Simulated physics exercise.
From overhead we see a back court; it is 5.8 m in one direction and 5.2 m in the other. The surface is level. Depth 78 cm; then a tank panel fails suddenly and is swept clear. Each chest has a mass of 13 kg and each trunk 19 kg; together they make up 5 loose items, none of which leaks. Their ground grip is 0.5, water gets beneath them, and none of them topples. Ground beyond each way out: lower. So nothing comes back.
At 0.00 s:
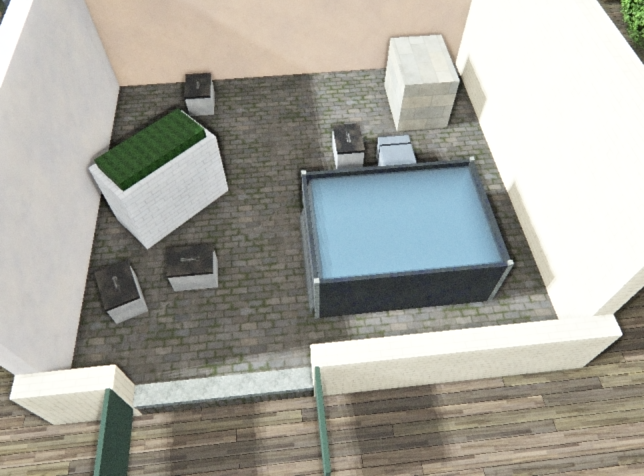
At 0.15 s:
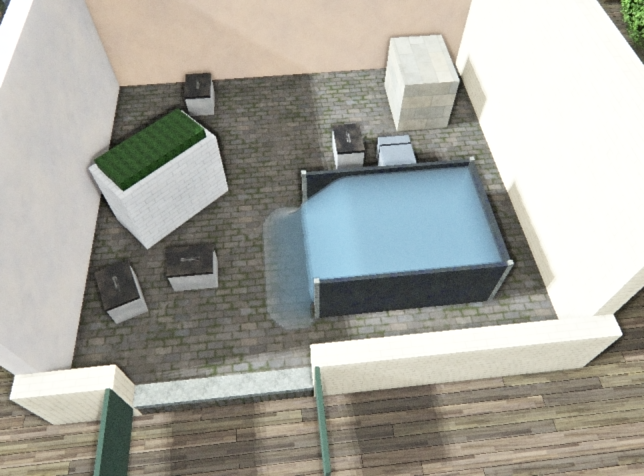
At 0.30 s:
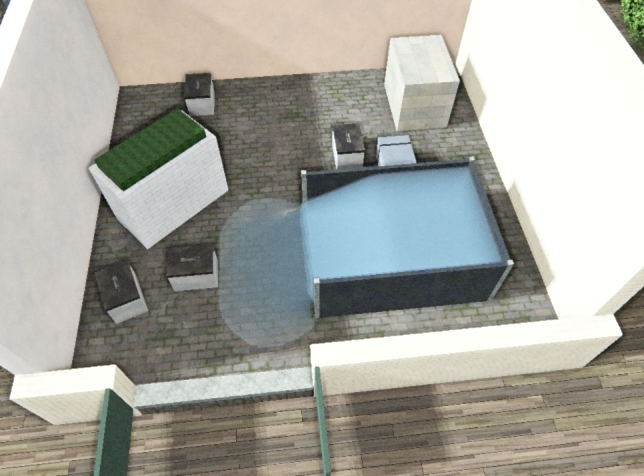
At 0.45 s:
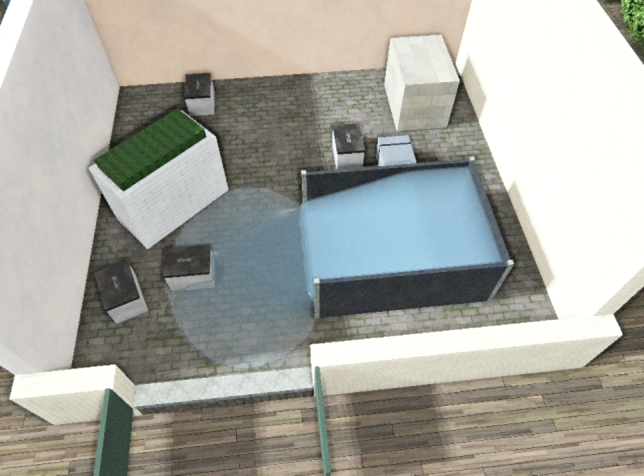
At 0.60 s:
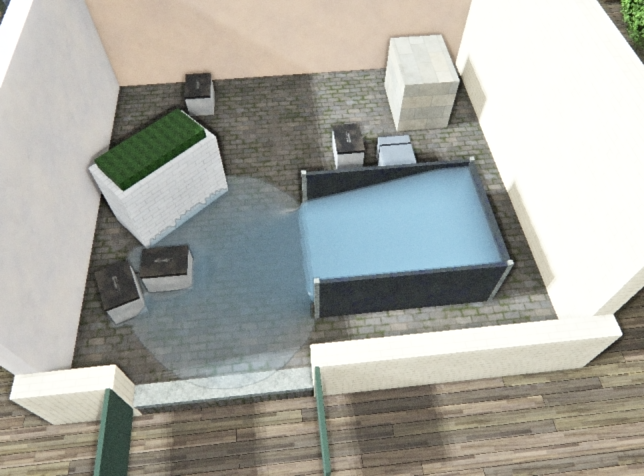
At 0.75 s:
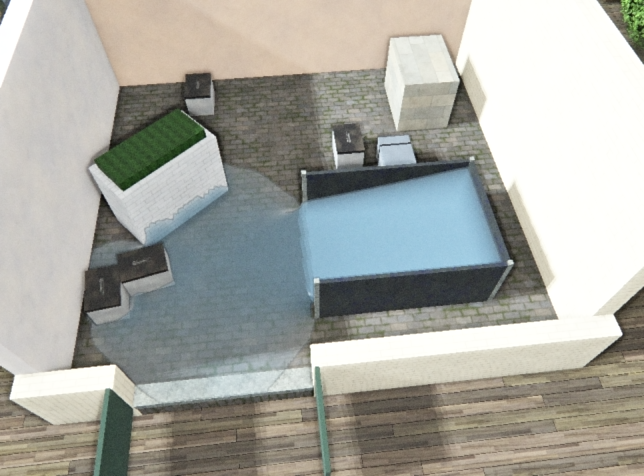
Water spreads leftward from the pool across the paving and pushes two small chests left.
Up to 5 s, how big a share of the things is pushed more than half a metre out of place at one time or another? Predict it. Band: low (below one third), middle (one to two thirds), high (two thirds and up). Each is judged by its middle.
Middle.
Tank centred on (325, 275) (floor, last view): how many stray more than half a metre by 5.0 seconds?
That would give 4.
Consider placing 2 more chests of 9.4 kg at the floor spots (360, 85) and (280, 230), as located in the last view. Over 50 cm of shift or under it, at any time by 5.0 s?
Listed in order, the answers are inside half a metre followed by beyond half a metre.
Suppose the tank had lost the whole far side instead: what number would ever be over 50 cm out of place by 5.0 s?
The answer would then be 4.
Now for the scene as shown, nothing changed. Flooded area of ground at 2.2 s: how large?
About 16 m2.
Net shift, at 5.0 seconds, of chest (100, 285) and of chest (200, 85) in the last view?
In turn: 10 cm, 100 cm.
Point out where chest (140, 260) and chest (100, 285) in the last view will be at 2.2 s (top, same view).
(90, 217) and (69, 279), roughly.
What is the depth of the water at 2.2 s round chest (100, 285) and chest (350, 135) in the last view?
Close to 49 and 0 centimetres.
After 1.1 s 1 of 5 are over 50 cm from their spots; 2 afloat.
After 2.2 s 1 of 5 are over 50 cm from their spots; 2 afloat.
After 3.5 s 1 of 5 are over 50 cm from their spots; 3 afloat.
After 5.0 s 2 of 5 are over 50 cm from their spots, and 2 have been at some point; 3 afloat.
